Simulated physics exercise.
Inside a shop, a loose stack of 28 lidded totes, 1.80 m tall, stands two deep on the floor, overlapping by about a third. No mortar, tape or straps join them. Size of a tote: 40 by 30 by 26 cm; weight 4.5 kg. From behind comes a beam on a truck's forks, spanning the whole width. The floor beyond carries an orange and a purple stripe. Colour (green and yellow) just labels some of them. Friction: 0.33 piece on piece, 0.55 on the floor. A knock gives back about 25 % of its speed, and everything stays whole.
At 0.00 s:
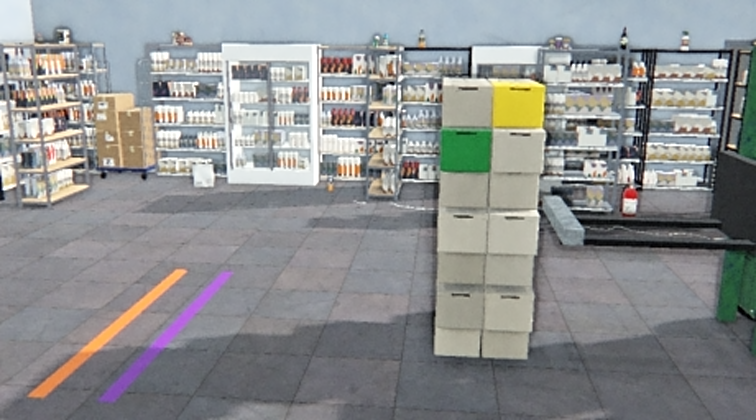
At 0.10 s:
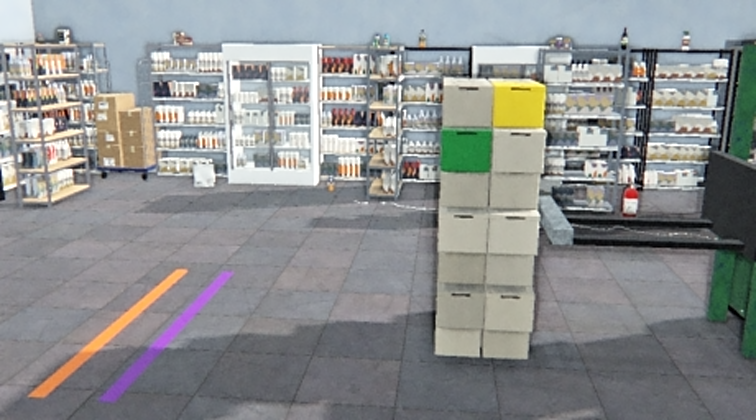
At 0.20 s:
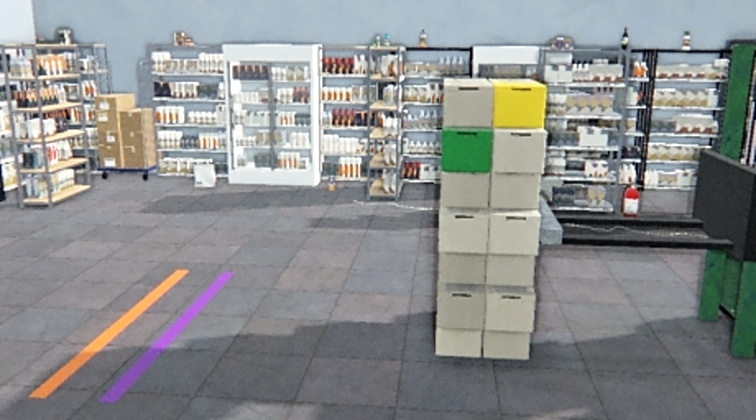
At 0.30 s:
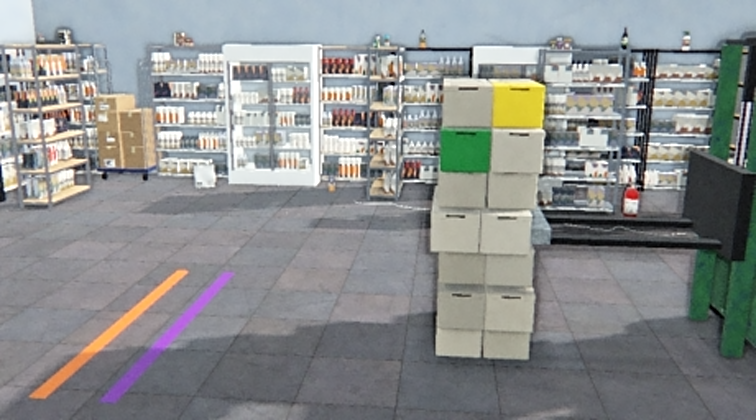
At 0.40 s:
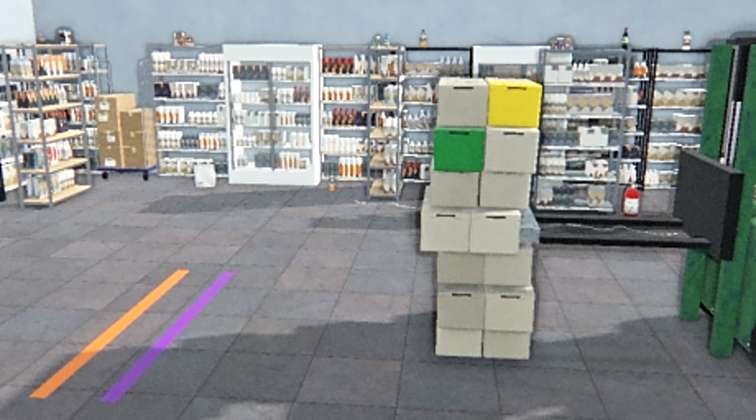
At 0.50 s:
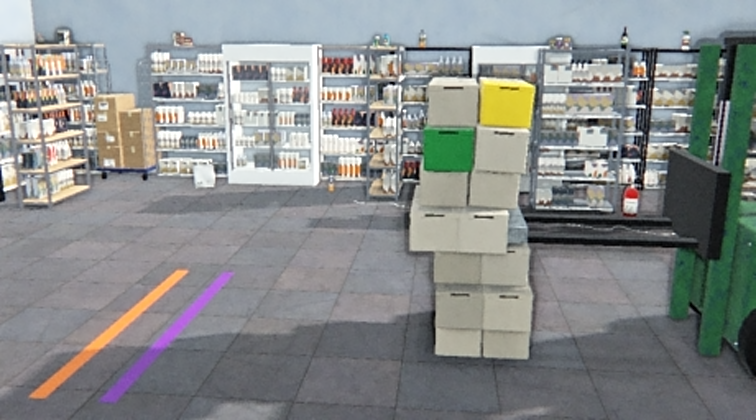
Tall stack of pale boxes in a shop being pushed left by a forklift-mounted beam, its middle shifting before the upper boxes.
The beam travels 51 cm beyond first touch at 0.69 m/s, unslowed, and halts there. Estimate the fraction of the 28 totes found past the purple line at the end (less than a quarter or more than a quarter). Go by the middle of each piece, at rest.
Under a quarter of them.
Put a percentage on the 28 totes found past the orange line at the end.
Near 5 per cent.
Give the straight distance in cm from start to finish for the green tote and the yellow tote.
Green 200, yellow 310.
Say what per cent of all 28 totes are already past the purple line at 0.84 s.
By then 0 per cent.
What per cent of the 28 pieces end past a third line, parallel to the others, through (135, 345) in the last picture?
About 10 per cent.
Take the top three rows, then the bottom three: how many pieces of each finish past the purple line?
Top 4, bottom 0.
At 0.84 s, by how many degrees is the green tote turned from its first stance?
Some 5°.
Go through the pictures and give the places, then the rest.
In the first frame (each place is the centre of the face we see best), beam (572, 237) 15 cm from the stack; purple line, near end, (159, 345); orange line, near end, (99, 342); yellow tote (519, 108); green tote (466, 152); all in place.
Beam (561, 237) 8 cm from the stack; green tote (466, 152), in the second frame.
Beam (550, 237) 14 mm from the stack; yellow tote (520, 108), in the third frame.
Beam (539, 236) 55 mm in; yellow tote (519, 108); 4 have shifted, in the fourth frame.
Beam (528, 236) 12 cm in; yellow tote (515, 107) moved 30 mm; green tote (459, 151) moved 47 mm; 16 have shifted, in the fifth frame.
Beam (516, 235) 19 cm in; purple line, near end, (160, 346); orange line, near end, (100, 343); yellow tote (508, 107) moved 7 cm; green tote (448, 151) moved 11 cm; 20 have shifted, in the sixth frame.
By 0.84 s, none of the 28 totes past the purple line, 24 disturbed; green tote tilted 5°; yellow tote moved 32 cm.
By 1.34 s, none of the 28 totes past the purple line, 24 disturbed; green tote tilted 66°, 67 cm lower; yellow tote tilted 24°.
By 1.96 s, 2 of the 28 totes past the purple line; yellow tote on its side; green tote tilted 5°, 1.26 m lower.
When it is over (3.4 s), 4 of the 28 totes past the purple line; yellow tote upside down; green tote 1.28 m lower. That is 14 per cent. In pixels of the last frame, middles, yellow tote near (111, 339), green tote near (235, 343).
